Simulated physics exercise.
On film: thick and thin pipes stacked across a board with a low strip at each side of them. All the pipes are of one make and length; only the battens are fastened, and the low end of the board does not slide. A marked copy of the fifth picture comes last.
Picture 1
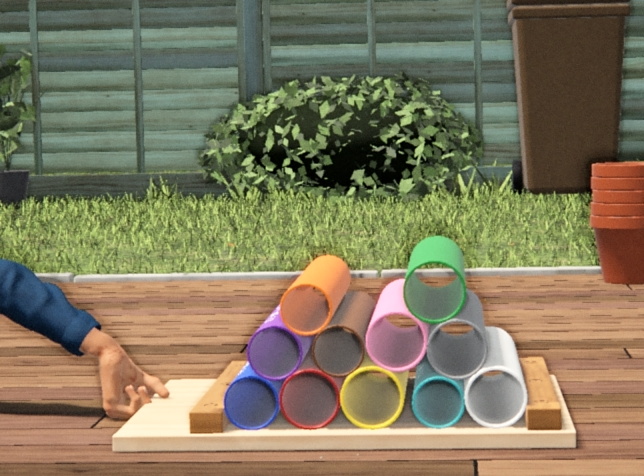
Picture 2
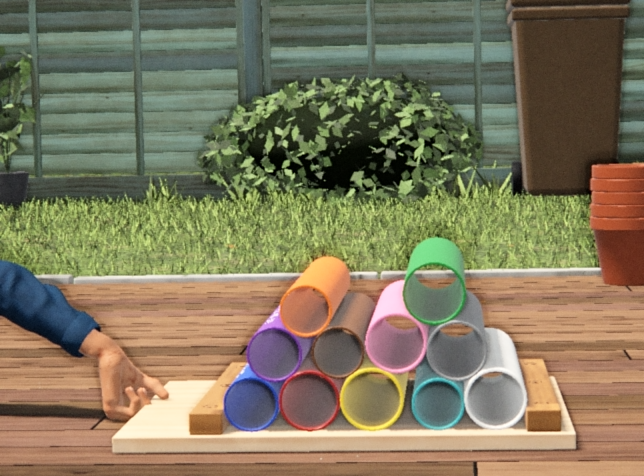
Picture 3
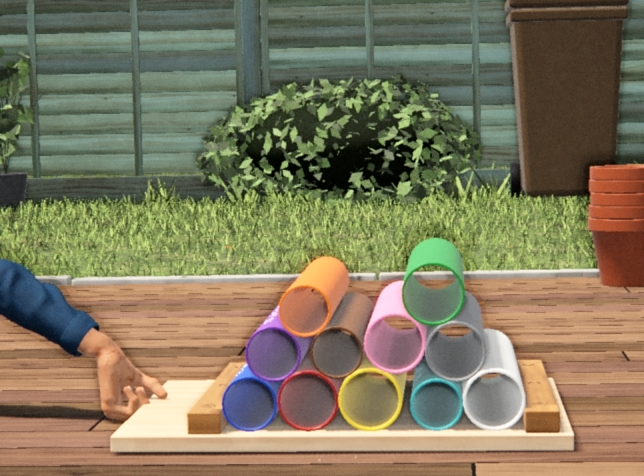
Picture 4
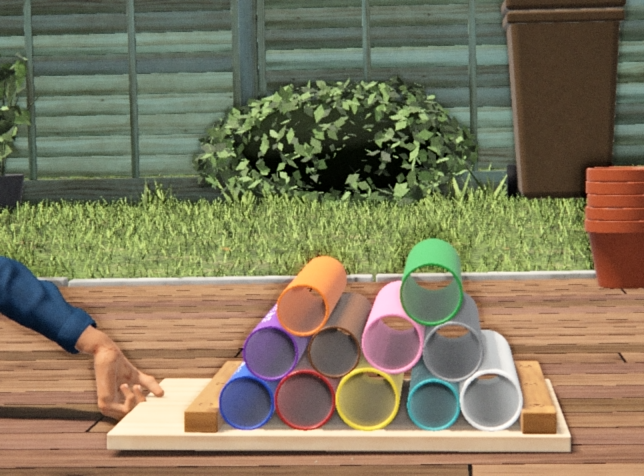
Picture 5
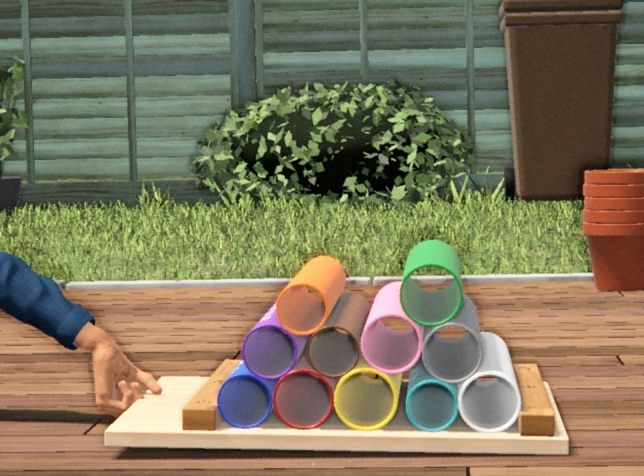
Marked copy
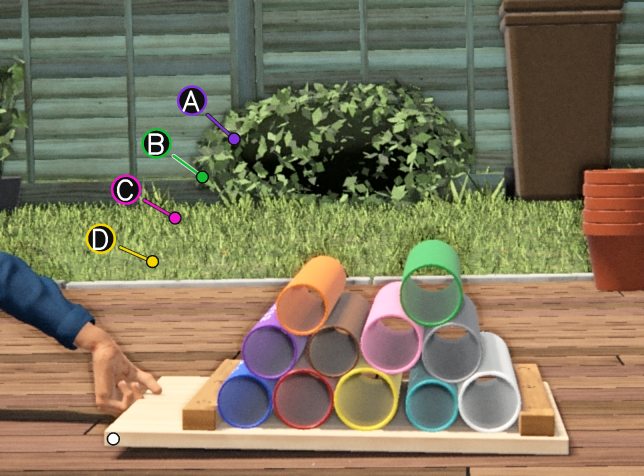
A wooden board tilted up very slightly at its left end, where a person's hand was lifting it, while the colourful pipes stacked between two wooden strips kept their places.
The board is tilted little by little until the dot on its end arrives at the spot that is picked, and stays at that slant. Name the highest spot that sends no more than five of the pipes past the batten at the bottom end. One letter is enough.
Up to C.
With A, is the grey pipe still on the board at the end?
No, with A.
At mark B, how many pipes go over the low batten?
At B the number is six.
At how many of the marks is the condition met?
Two of the four.
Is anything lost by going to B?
At B: Yes.
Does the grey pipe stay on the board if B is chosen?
No, with B.
On the marked copy, A at (234, 139); B at (202, 177); C at (175, 218); D at (153, 262); the white dot at (113, 439).
With C. Early on, board at 18°.
Further on, board at 31°.
At the end, board at 31°, three over the low batten (grey, pink, green).
As for the rest, A six over the low batten; B six over the low batten; D three over the low batten (grey, pink, green).
